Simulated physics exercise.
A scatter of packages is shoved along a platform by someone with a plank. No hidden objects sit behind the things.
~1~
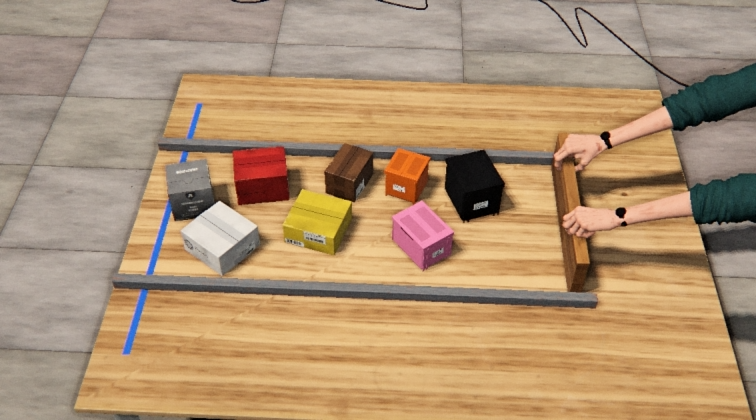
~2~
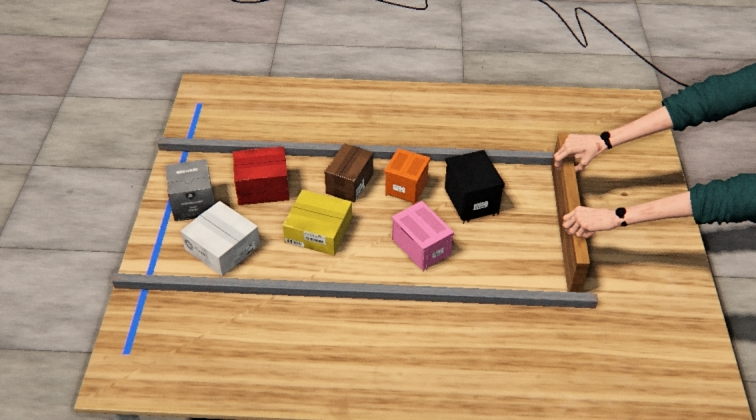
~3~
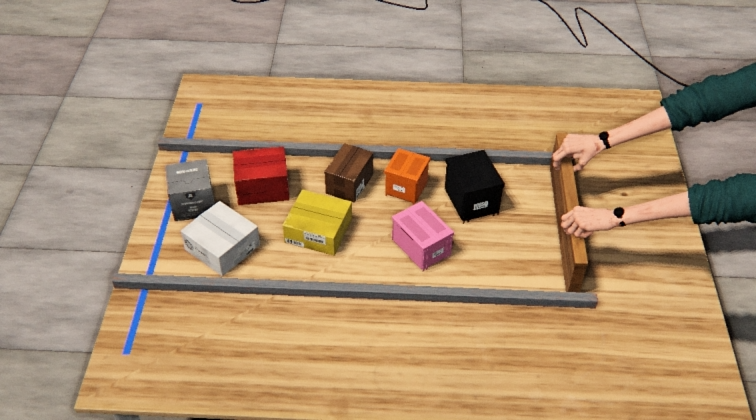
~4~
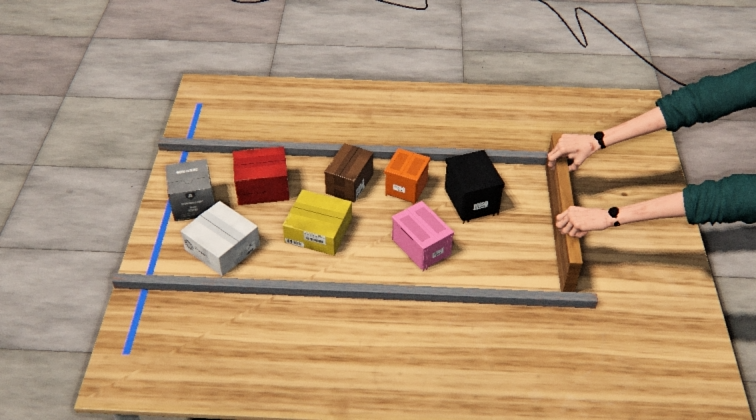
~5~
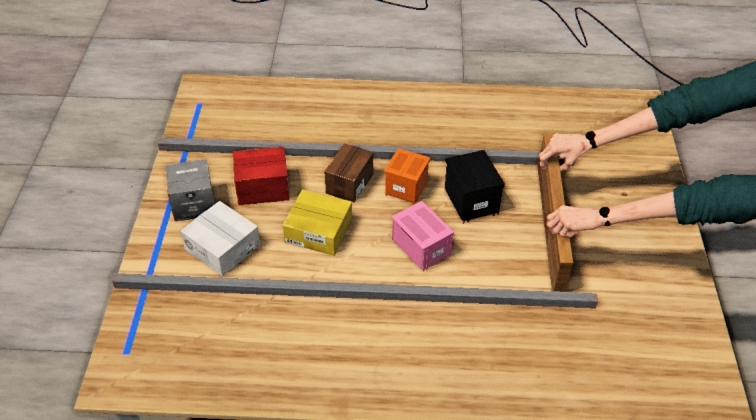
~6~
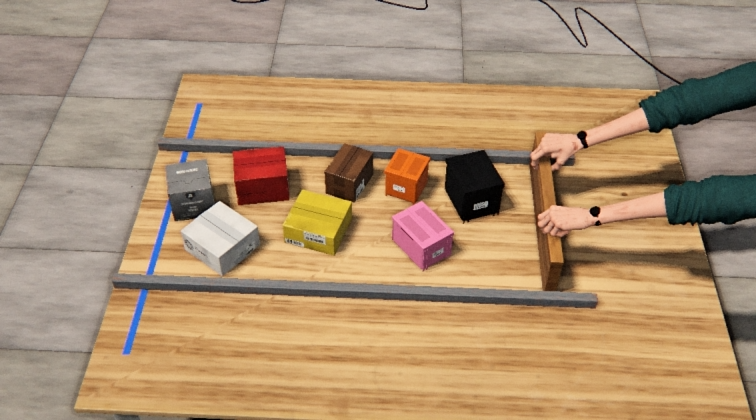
The footage shows eight colored boxes resting between two gray rails on a wooden table, with a blue line at left, while two hands slide a wooden plank slightly leftward along the rails; the boxes stay still.
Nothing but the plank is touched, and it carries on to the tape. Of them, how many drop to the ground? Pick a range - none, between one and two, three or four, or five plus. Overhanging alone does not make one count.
Range: Five plus.
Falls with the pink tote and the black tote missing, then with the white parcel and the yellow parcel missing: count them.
That gives 4 for the first pair taken away and 4 for the second.
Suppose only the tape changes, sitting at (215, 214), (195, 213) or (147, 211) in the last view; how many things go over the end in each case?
The counts: 4, 6 and 8.
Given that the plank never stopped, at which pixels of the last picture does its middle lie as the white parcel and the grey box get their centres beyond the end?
With the white parcel it sits around (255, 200), with the grey box around (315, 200).
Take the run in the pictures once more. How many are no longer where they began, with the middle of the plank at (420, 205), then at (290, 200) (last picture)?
The first number is 4, the next one 8.
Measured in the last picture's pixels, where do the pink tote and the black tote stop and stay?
Going in order: First (142, 216), then (152, 171).
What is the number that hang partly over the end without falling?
The overhang total is 2.
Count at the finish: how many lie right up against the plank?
The number is 2.
Soon after, none off yet; grey box at rest near (191, 190); white parcel at rest near (221, 238); red parcel moved a little near (253, 175).
By the end, the number that fall off is five or more; fallen, orange tote, brown box, yellow parcel, red parcel, white parcel and grey box.
